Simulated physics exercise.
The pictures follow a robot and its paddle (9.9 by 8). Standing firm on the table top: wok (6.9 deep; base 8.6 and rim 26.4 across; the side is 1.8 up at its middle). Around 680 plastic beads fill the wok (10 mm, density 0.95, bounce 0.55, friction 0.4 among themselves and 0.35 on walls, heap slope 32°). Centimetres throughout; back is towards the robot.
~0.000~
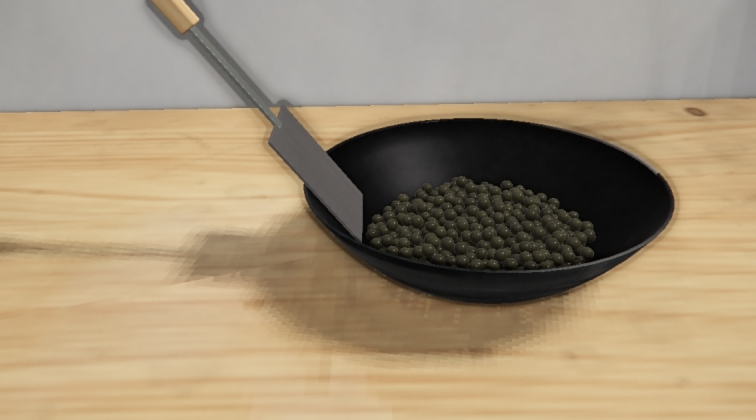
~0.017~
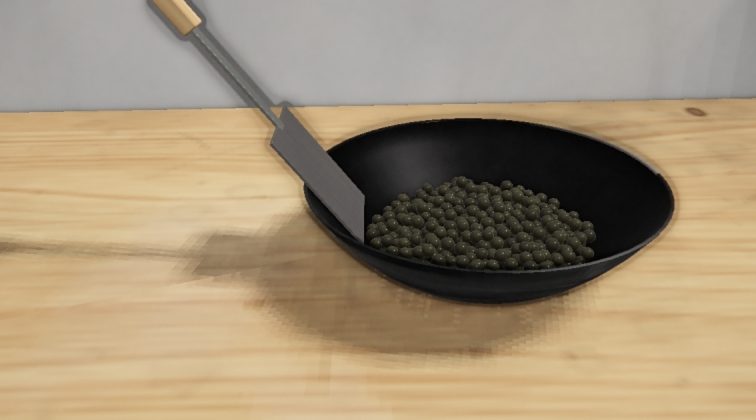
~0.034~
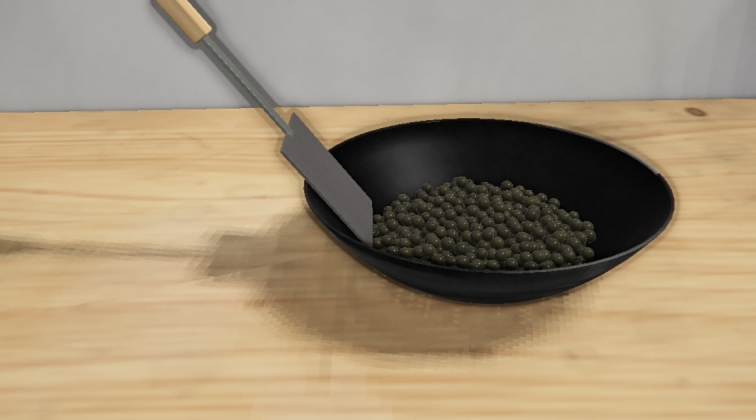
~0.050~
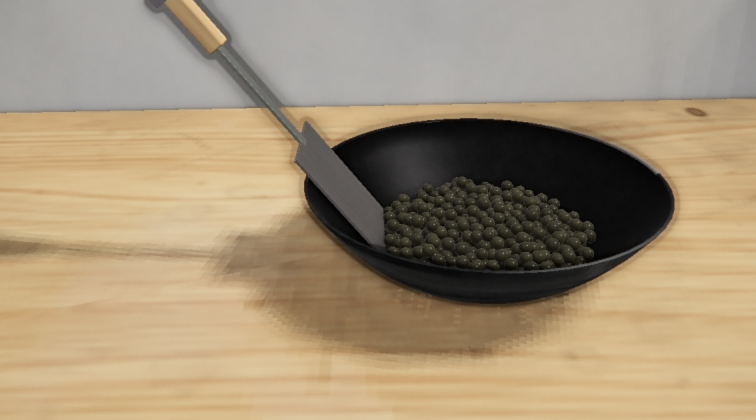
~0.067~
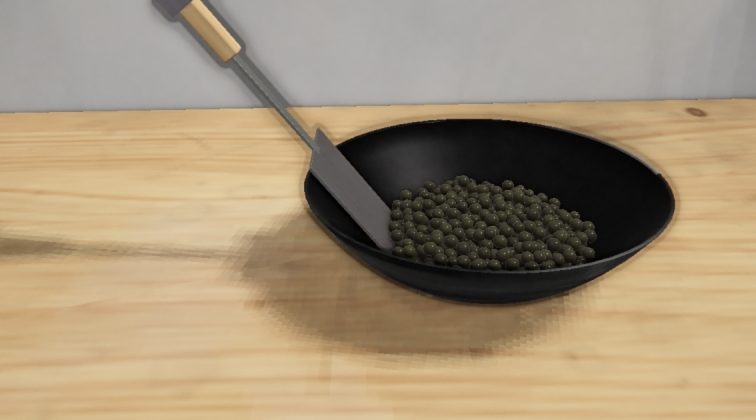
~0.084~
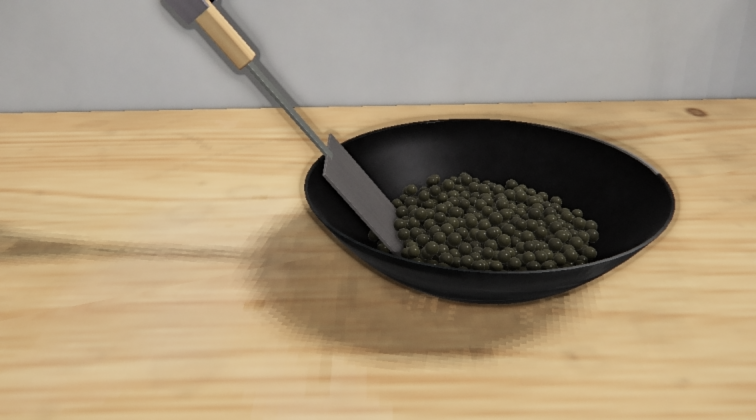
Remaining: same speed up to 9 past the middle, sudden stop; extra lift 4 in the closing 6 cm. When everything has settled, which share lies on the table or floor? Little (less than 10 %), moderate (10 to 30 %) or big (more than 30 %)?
Answer: Moderate; 10 to 30 % of the plastic beads finish on the table or floor.
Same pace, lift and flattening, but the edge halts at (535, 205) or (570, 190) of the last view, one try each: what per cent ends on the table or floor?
Some 0 and 5 per cent.
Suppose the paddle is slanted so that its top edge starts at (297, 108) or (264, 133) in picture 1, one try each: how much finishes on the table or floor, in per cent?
About 20 and 20 per cent.
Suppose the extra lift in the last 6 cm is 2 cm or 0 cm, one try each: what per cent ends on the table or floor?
Some 25 and 20 per cent.
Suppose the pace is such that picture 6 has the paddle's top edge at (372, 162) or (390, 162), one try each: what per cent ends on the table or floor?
Some 35 and 45 per cent.
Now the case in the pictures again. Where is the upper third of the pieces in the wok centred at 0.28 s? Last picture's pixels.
Around (574, 191).
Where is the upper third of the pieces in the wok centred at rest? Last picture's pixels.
Near (571, 219).
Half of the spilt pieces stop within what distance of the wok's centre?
Some 26 cm.
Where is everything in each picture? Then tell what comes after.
The first frame shows paddle top edge at (276, 122), sloping 53°; upper third of the load around (482, 224), from x 370 to 590, top at y 180; 679 in the wok.
The second frame shows paddle top edge at (278, 124), sloping 53°; upper third of the load around (482, 224), from x 370 to 590, top at y 180.
The third frame shows paddle top edge at (287, 130), sloping 53°; upper third of the load around (482, 224), from x 370 to 590, top at y 185.
The fourth frame shows paddle top edge at (301, 139), sloping 53°; upper third of the load around (483, 224), from x 370 to 590, top at y 185.
The fifth frame shows paddle top edge at (314, 147), sloping 53°; upper third of the load around (479, 222), from x 370 to 590, top at y 180.
The sixth frame shows paddle top edge at (327, 153), sloping 53°; upper third of the load around (481, 220), from x 375 to 590, top at y 180; 679 in the wok.
By 0.18 s, sloping 53°, highest piece 6 above the table; 679 in the wok.
By 0.28 s, sloping 53°, highest piece 8 above the table; 679 in the wok.
By 0.53 s, sloping 53°, highest piece 8 above the table; 527 in the wok, 125 on the table or floor, 27 on the blade or in flight.
By 1.58 s, sloping 53°, highest piece 7 above the table; 527 in the wok, 152 on the table or floor.
Final count, 527 in the wok, 152 on the table or floor. That is 22 % on the table or floor.
